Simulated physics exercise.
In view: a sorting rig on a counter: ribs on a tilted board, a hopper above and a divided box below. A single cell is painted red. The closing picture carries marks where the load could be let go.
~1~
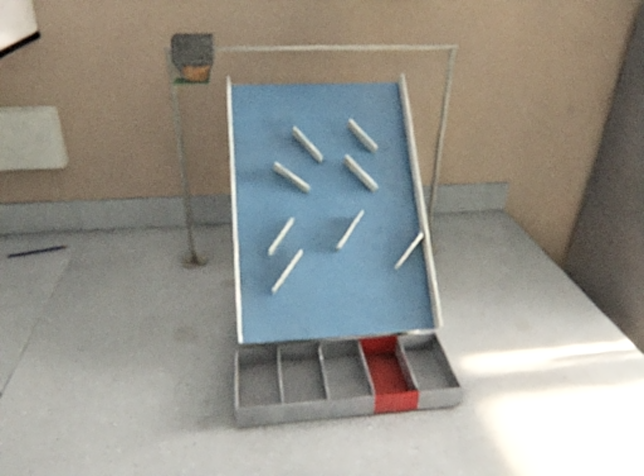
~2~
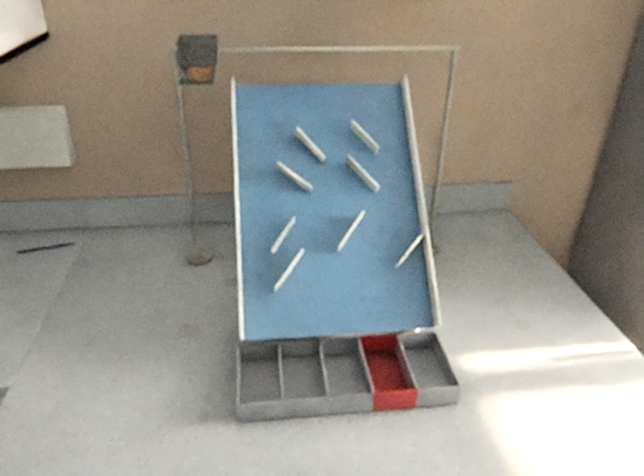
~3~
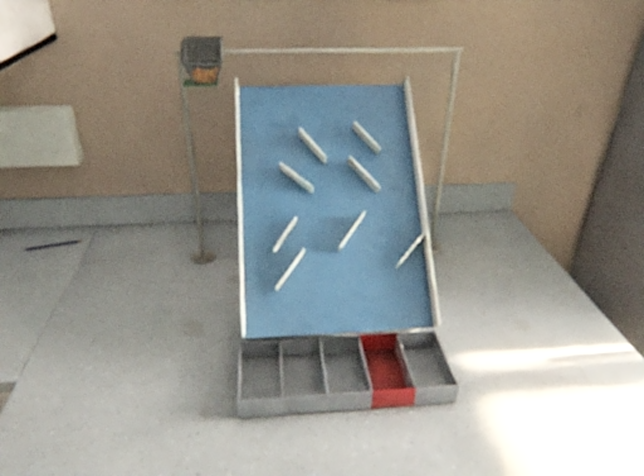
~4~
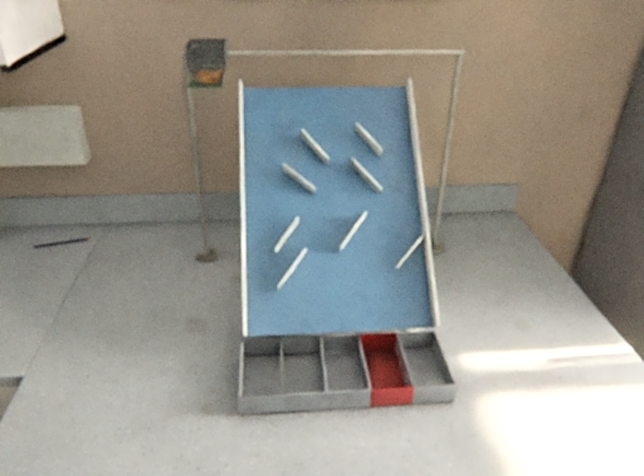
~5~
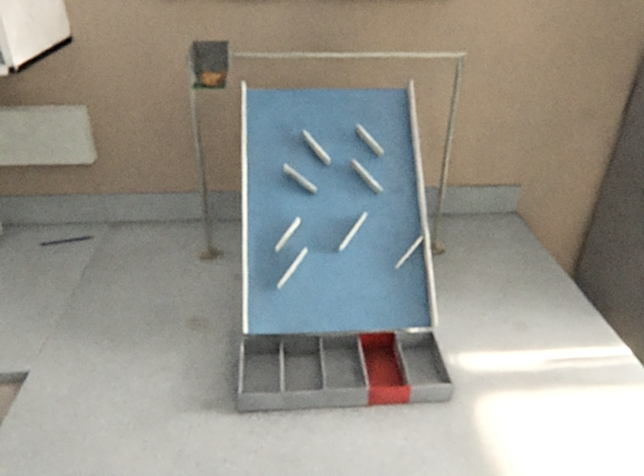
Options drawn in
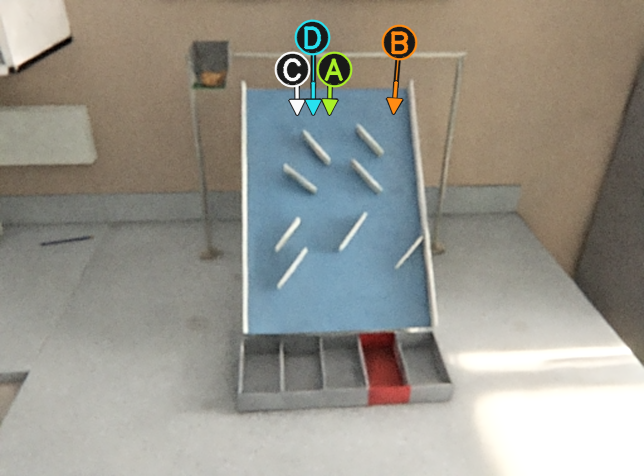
A tilted blue board with short white ribs stands on a pale grey counter against a beige wall, seen from the front and slightly above. A thin frame holds a small dark hopper at the upper left, and a grey divided box sits below, one cell right of centre painted red. Nothing on the rig moves; only the camera drifts slightly, shifting the view a little.
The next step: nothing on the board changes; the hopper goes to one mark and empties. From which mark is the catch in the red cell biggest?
Mark B does it best.
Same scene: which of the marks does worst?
Mark C.
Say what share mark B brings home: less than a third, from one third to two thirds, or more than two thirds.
It is from one third to two thirds.
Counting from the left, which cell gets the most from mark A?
The second from the left.
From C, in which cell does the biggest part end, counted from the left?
It is the second one.
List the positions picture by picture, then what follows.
In the first picture, hopper at (196, 72), roasted chickpeas, door shut.
In the second picture, ribs (297, 127) to (324, 157), (352, 120) to (379, 147), (278, 162) to (311, 187).
In the third picture, ribs (350, 156) to (380, 188), (274, 249) to (296, 217), (340, 247) to (365, 211).
In the fourth picture, ribs (278, 286) to (306, 248), (400, 265) to (425, 234).
In the fifth picture, red cell at (389, 394), number 4 of 5 from the left.
On the marked copy, mark A meets the board at (329, 108); mark B meets the board at (394, 108); mark C meets the board at (297, 109); mark D meets the board at (313, 109).
With A, a small part in the red cell, most in other cells.
With B, about half in the red cell, about half in other cells.
With C, a stray few in the red cell, nearly all in other cells.
With D, a small part in the red cell, most in other cells.
